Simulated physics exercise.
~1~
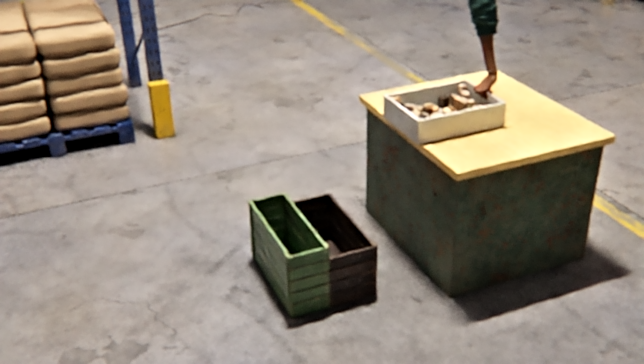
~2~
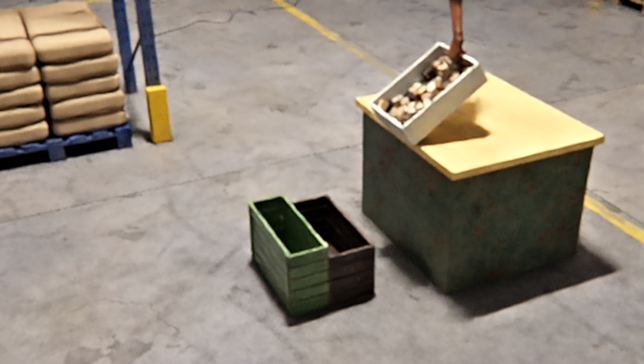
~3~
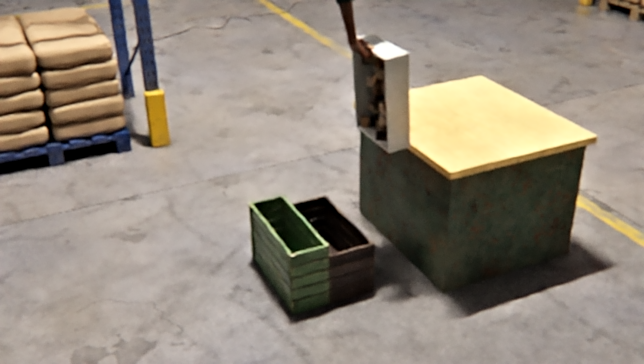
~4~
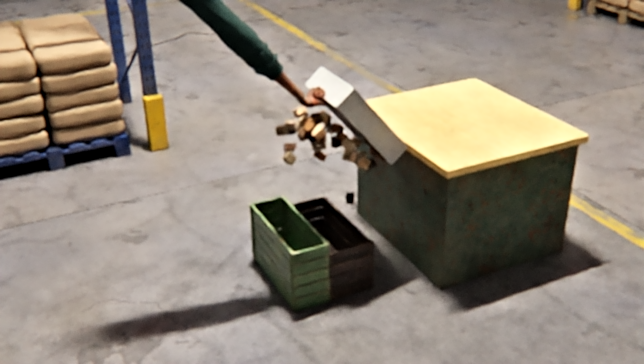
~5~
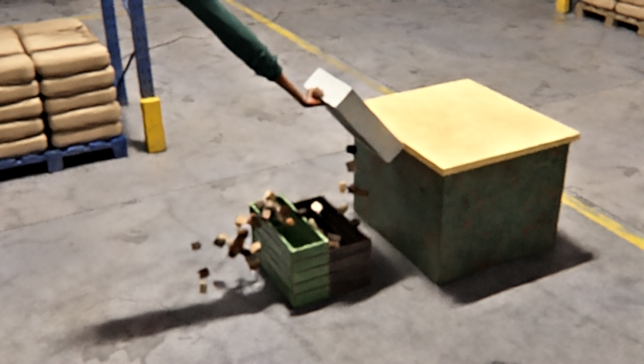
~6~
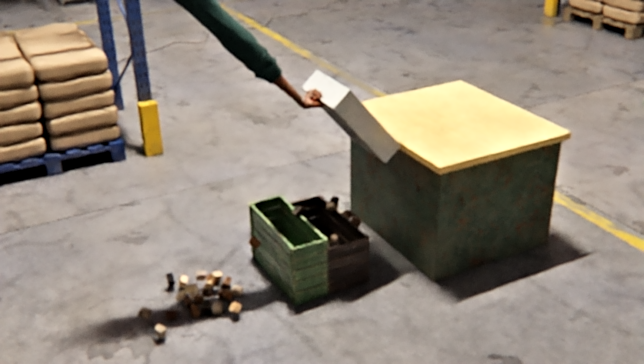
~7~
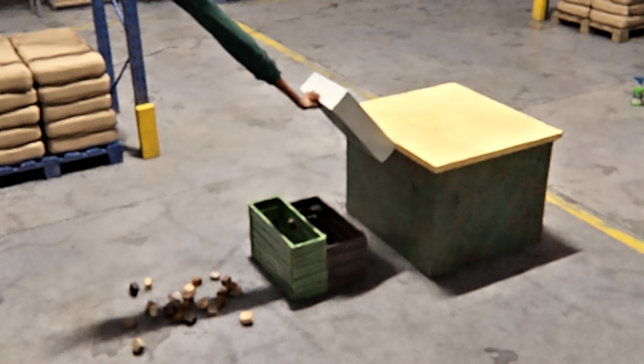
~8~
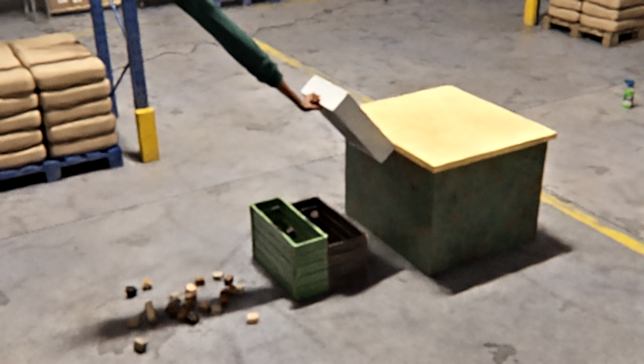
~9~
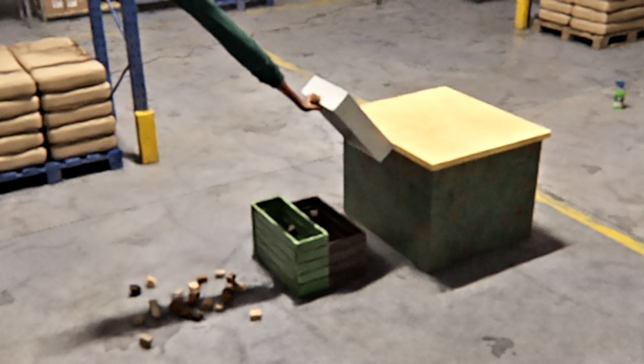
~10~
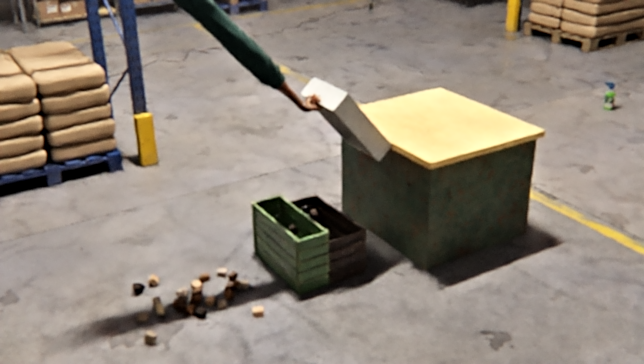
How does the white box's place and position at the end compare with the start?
At the start the white box sits upright on top of the bench, full of blocks. By the end it is further left, held steeply tipped over at the bench's left edge.
